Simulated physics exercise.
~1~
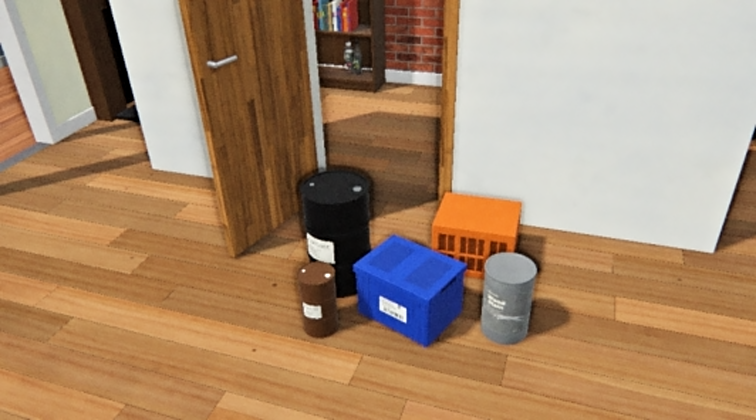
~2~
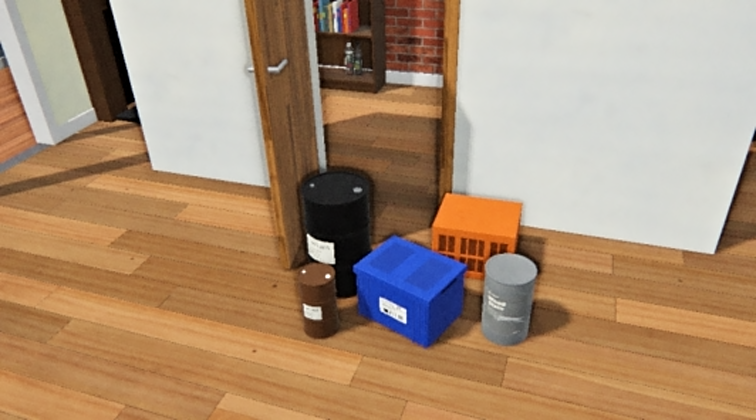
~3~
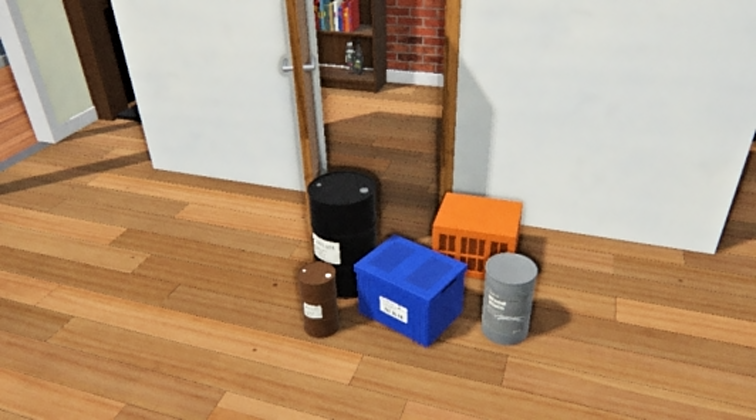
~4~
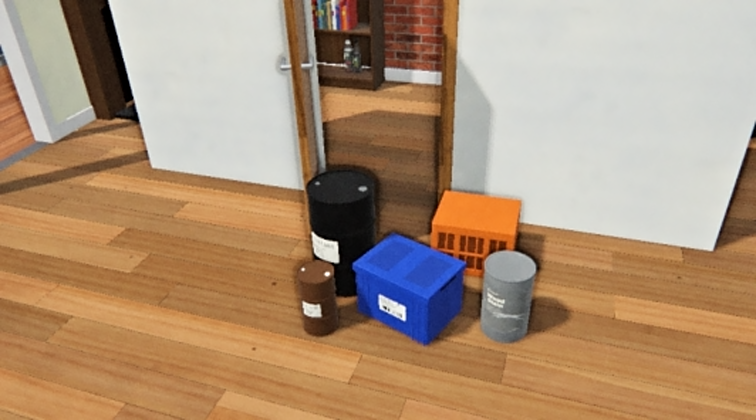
In this clip, an open wooden door swings partway toward its doorway, nudges a black drum slightly to the right, and stops, still ajar, against it. A brown canister, blue tote, orange crate and grey pail stay in place nearby.
